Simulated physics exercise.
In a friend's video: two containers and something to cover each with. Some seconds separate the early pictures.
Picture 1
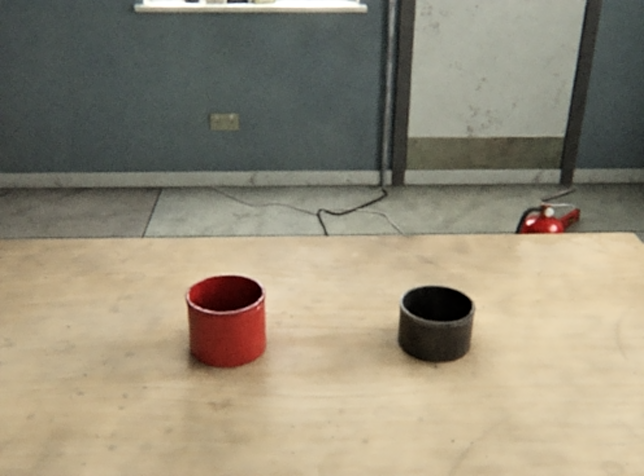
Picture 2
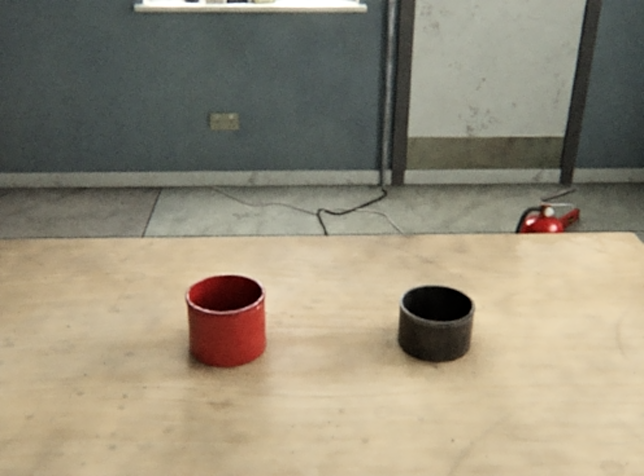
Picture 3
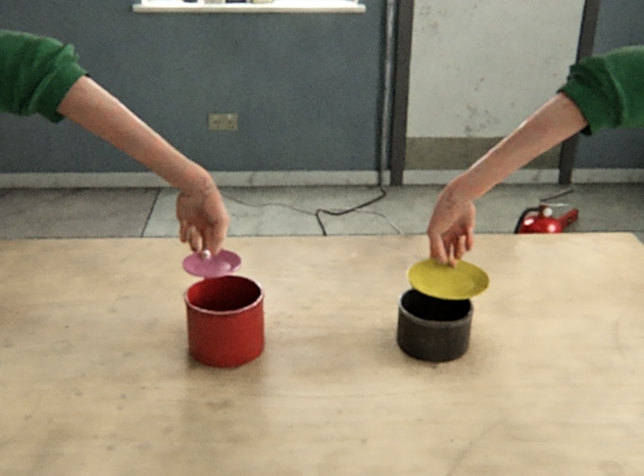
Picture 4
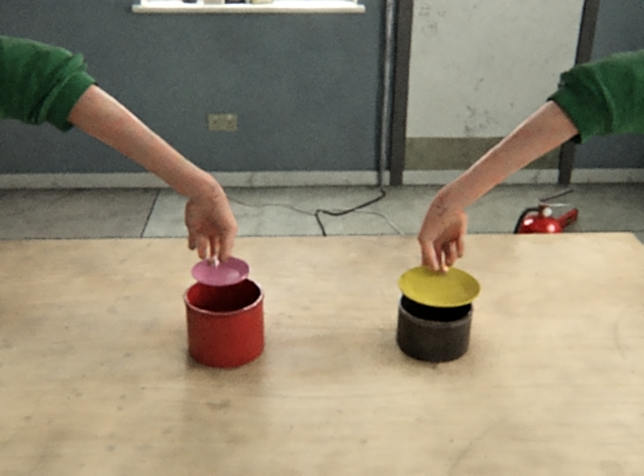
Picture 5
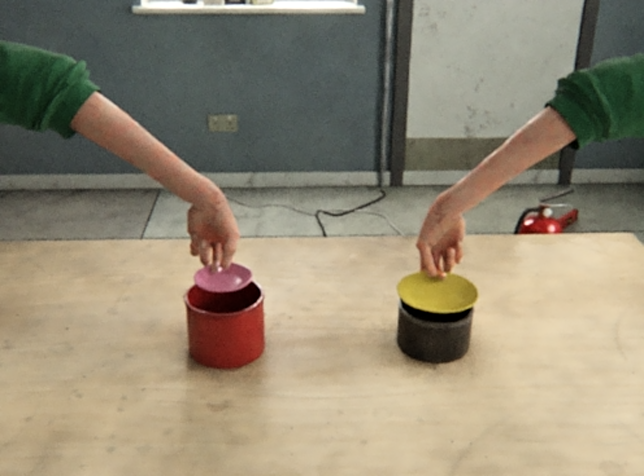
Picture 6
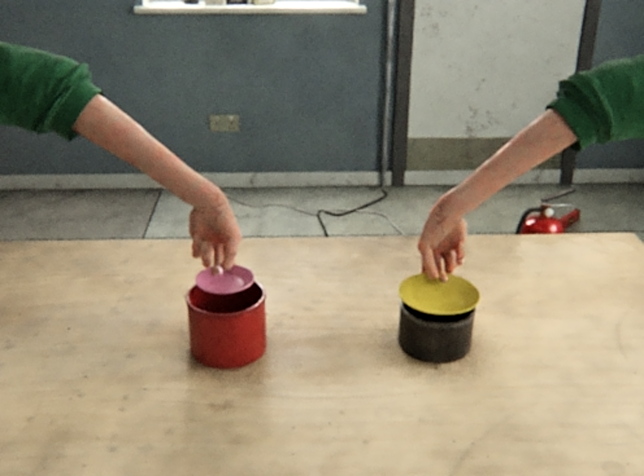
Two green-sleeved arms reach in from the left and right, the left hand bringing a small pink plate over a red jar, the right a yellow saucer over a black one. The open jars stand apart on a pale wooden table, seen from slightly above, before a blue-grey wall, a door and a red extinguisher. Both hands shift and lower the covers slightly, still gripping them, while the view stays nearly still.
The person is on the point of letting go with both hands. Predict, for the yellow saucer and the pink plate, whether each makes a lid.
The yellow saucer makes a lid, the pink plate makes no lid.
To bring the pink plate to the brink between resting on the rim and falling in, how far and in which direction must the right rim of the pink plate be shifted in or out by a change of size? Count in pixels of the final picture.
Shift it right by roughly 8 pixels.
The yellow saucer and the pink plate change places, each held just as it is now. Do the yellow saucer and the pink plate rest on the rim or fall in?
The yellow saucer sits on the rim, the pink plate goes in.
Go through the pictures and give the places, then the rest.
The first frame shows right jar (436, 323).
The second frame shows left jar (227, 319).
The third frame shows still on the way; yellow saucer (448, 281); right jar (434, 323).
The fourth frame shows still on the way; pink plate (221, 274); left jar (226, 320).
The fifth frame shows still on the way; yellow saucer (437, 294); right jar (435, 323).
The sixth frame shows in place, still held; yellow saucer (438, 296); pink plate (225, 282); left jar (227, 321).
Then, 0.16 s later than the last frame, yellow saucer sitting on the rim near (438, 300); pink plate dropping near (227, 319).
When it is over, the yellow saucer works as a lid, near (438, 300); the pink plate slips past the rim, near (229, 340).
